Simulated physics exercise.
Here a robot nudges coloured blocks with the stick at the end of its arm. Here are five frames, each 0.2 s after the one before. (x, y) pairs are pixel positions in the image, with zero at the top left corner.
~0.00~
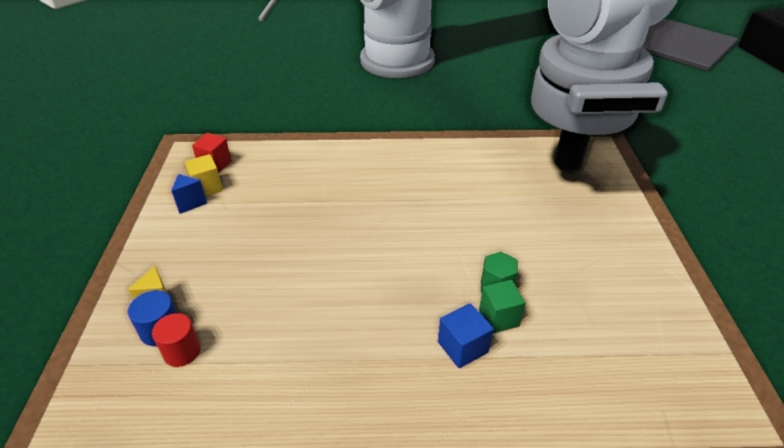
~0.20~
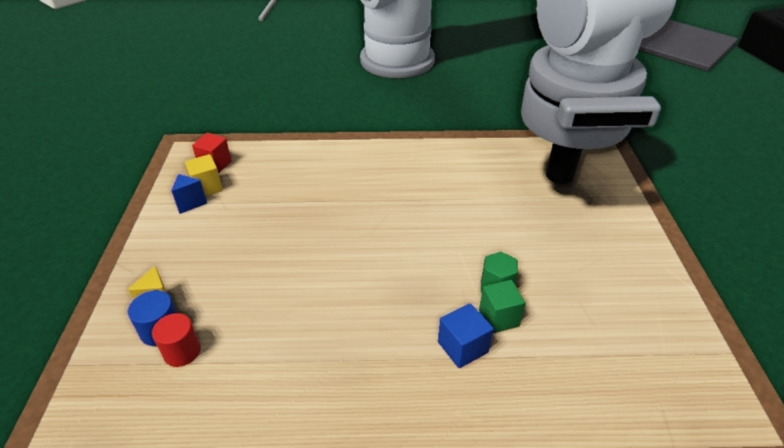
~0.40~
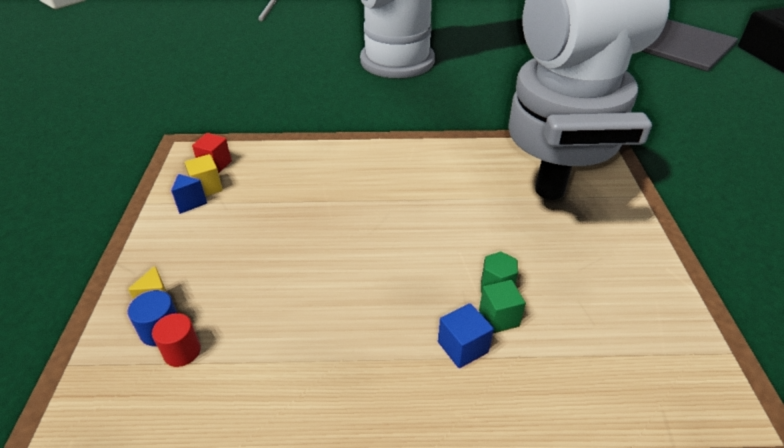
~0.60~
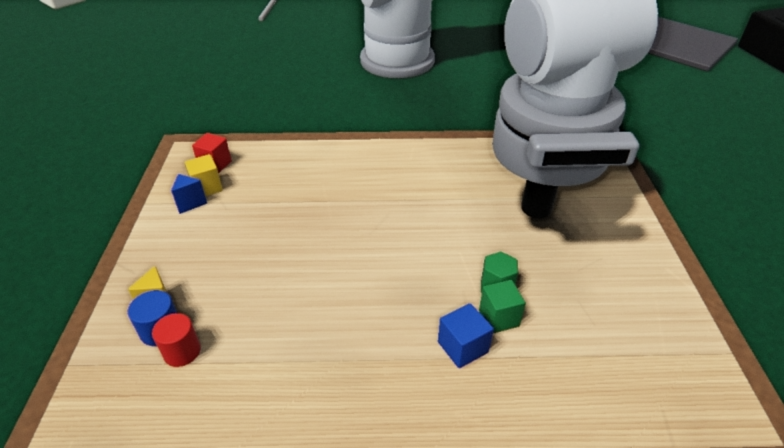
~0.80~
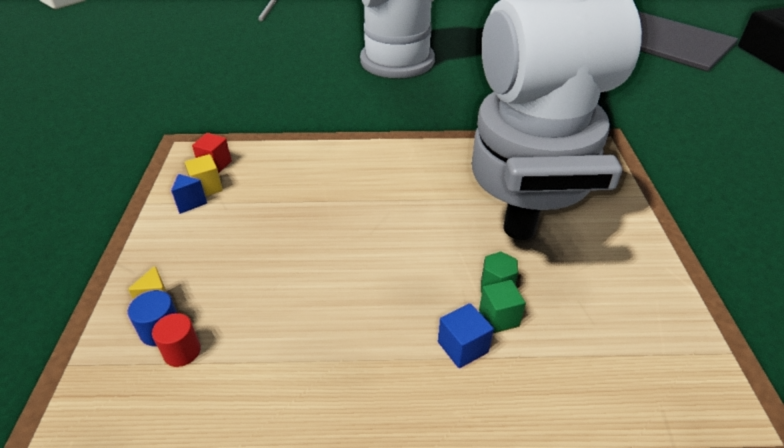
At first, a robot arm holds its dark stick near the upper right of a wooden board, with small groups of coloured blocks at the left and lower right. The stick moves steadily down and slightly left, nearing the green hexagonal block, while all the blocks stay still.
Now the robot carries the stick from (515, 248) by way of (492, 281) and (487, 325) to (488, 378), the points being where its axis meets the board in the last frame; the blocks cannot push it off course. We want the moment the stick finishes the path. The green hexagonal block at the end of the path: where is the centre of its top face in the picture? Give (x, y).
I'd expect the centre of its top face to be at (521, 387).
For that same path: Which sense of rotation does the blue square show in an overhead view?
Looking down on the board, it turns clockwise.
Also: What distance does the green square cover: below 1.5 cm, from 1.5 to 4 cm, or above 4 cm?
Final distance: More than 4 cm.
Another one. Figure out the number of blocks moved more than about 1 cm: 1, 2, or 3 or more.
Expect three or more.
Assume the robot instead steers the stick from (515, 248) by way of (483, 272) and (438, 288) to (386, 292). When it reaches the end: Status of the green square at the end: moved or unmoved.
It is shoved along.
The first path, step by step. One third of the way, stick (495, 263); green hexagonal block (499, 282), turned 25° anticlockwise; green square (508, 309).
Two thirds of the way, stick (491, 308); blue square (463, 328), turned 20° clockwise; green hexagonal block (506, 331), turned 60° anticlockwise; green square (529, 359).
At the end, stick (492, 361); blue square (452, 342), turned 35° clockwise; green hexagonal block (521, 387), turned 95° anticlockwise; green square (561, 403), turned 40° anticlockwise.
